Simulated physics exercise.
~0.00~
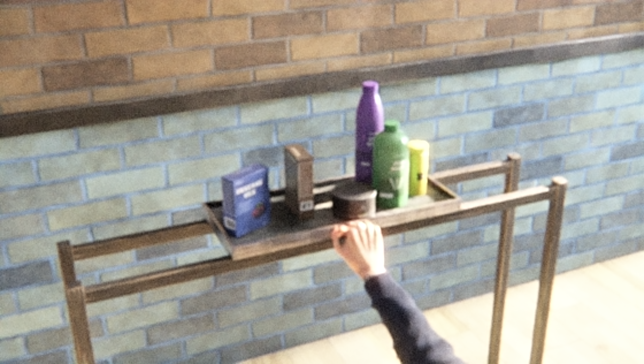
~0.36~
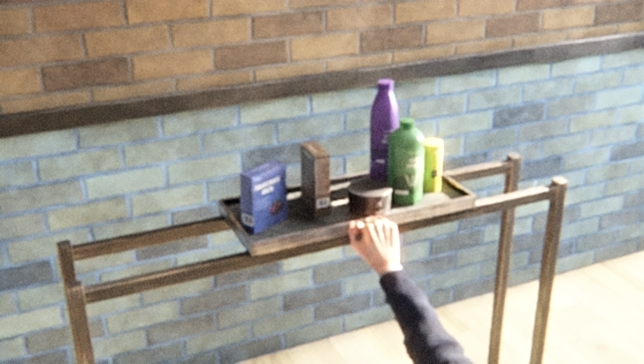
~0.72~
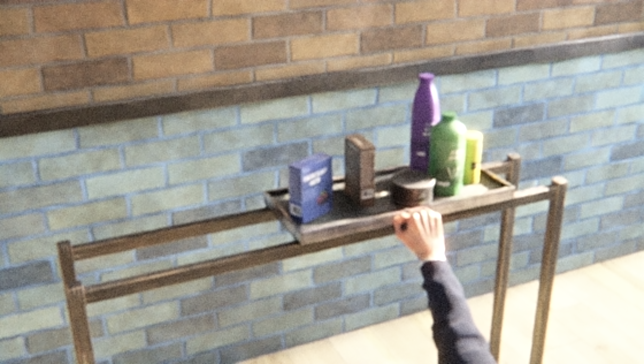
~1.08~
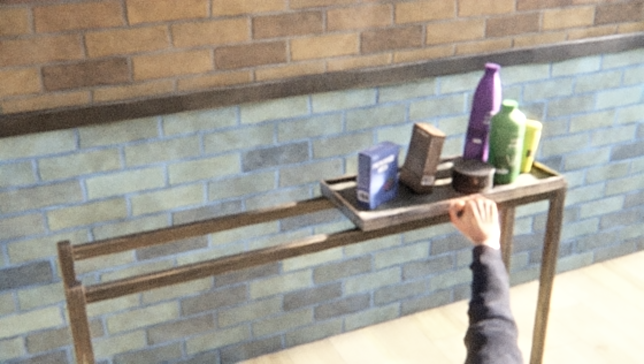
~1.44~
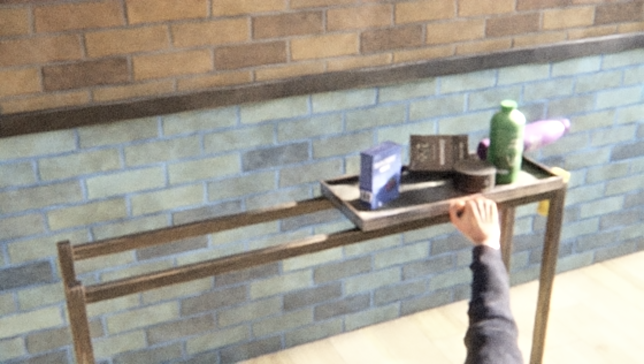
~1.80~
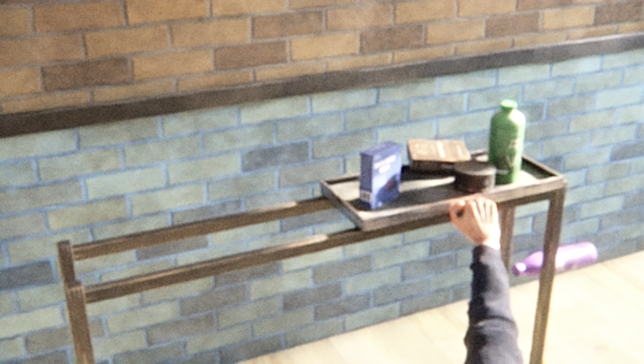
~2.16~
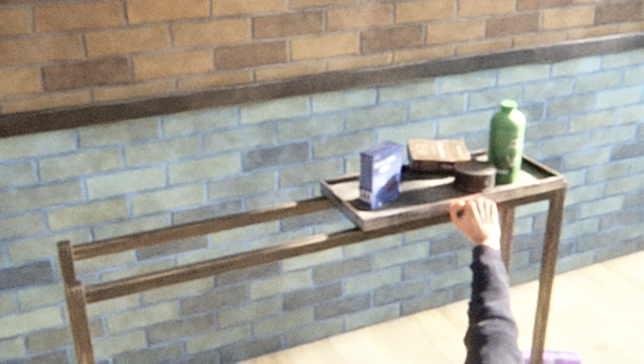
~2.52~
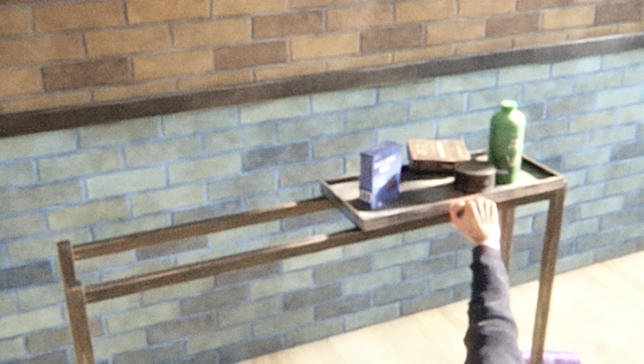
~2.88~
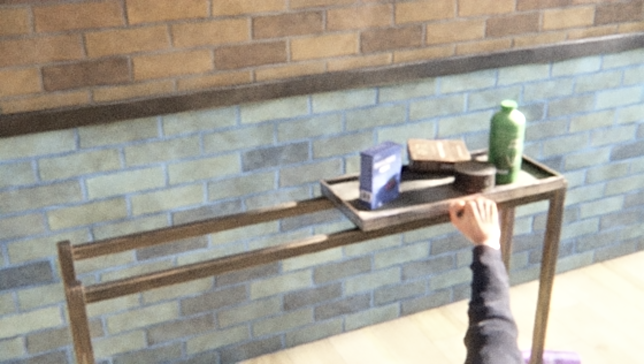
The clip opens on a railed tray resting on a wooden frame before a brick wall, holding a blue packet, a brown packet, a black tub and purple, green and yellow containers. A hand at the tray's front edge slides it to the right, faster as it goes. At the right end it stops abruptly, and the purple bottle, yellow shaker and brown packet tip rightward. The bottle and shaker topple over the edge, while the brown packet falls flat on the tray. The purple bottle ends below, partly in view, as the blue packet, tub and green bottle remain standing.
